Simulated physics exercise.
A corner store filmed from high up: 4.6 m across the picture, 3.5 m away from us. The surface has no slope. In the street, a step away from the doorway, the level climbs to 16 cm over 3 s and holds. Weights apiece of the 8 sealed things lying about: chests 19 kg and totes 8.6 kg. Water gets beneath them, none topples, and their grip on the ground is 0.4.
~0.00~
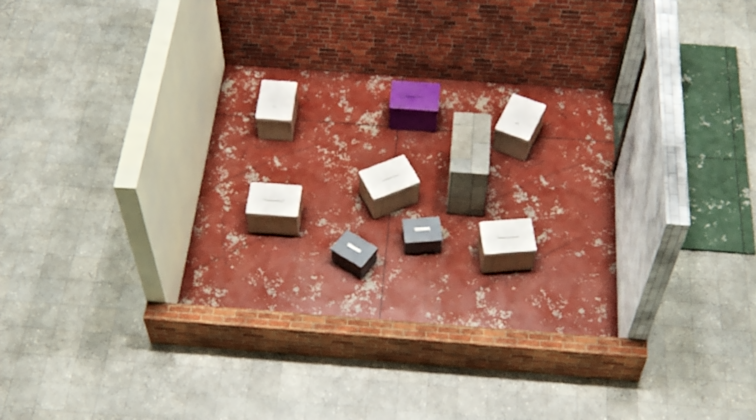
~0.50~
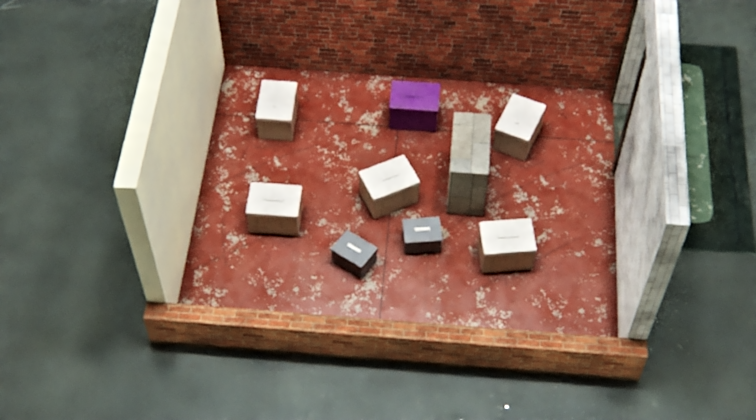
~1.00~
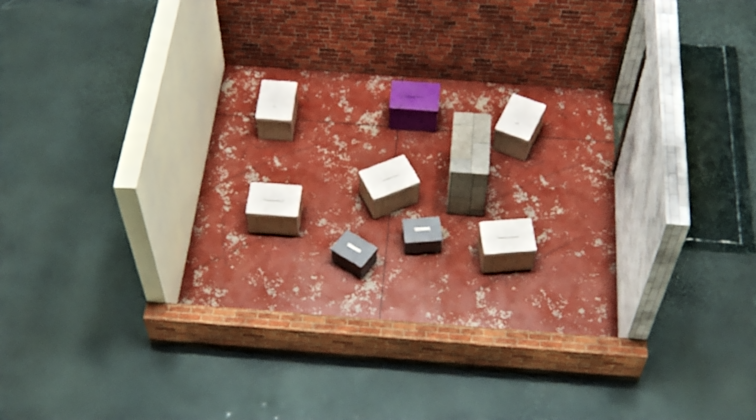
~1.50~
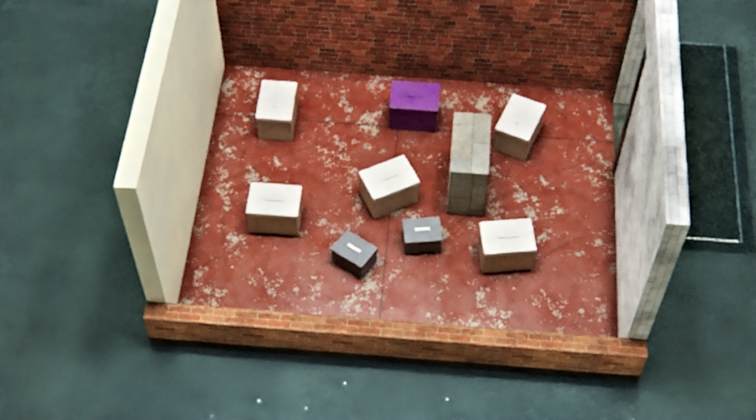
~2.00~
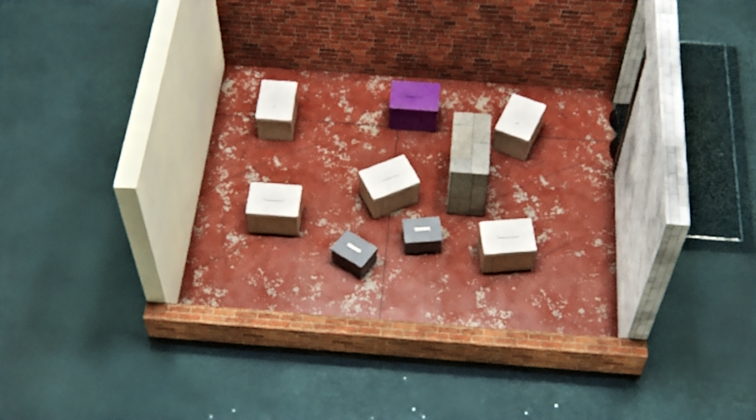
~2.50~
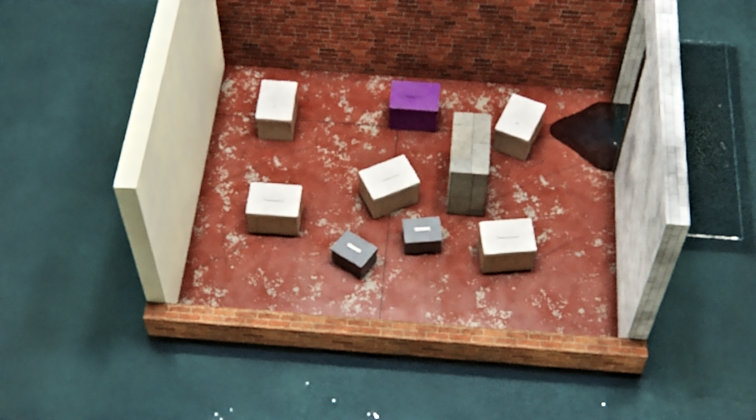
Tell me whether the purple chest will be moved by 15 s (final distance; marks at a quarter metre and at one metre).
Purple chest is nudged along.
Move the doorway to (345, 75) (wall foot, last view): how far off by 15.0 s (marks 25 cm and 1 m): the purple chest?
In that case the purple chest barely shifts.
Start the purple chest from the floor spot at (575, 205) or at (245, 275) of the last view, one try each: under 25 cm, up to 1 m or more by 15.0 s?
In turn: It holds its place; it holds its place.
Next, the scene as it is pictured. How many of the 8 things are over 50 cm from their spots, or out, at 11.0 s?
I count 1.
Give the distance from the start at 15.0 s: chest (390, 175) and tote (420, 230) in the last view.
In turn: 0 cm, 20 cm.
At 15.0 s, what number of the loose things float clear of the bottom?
I count 2.
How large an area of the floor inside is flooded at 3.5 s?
Roughly 2.0 m2.
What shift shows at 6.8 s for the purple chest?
Roughly 10 cm by then.
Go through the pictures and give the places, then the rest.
The purple chest at (415, 96) rests on the ground; 0.0 m2 under water; 0 of 8 have shifted, in the first frame.
The purple chest at (415, 96), on the bottom; water covers 0.0 m2; 0 of 8 have shifted, in the second frame.
The purple chest at (415, 96), on the bottom; 0.0 m2 under water; 0 of 8 have shifted, in the third frame.
The purple chest at (415, 96) rests on the ground; 0.0 m2 under water; 0 of 8 have shifted, in the fourth frame.
The purple chest at (415, 96), on the bottom; water covers 0.0 m2; 0 of 8 have shifted, in the fifth frame.
The purple chest at (415, 96) rests on the ground; water covers 0.4 m2; 0 of 8 have shifted, in the sixth frame.
After 3.5 s the purple chest is near (415, 96), 0.0 m from its start, aground; 0 afloat.
After 6.8 s the purple chest is near (404, 97), 0.1 m from its start, aground; 0 afloat.
After 11.0 s the purple chest is near (381, 108), 0.4 m from its start, aground; 0 afloat.
After 15.0 s the purple chest is near (364, 123), 0.7 m from its start, aground; 2 afloat.
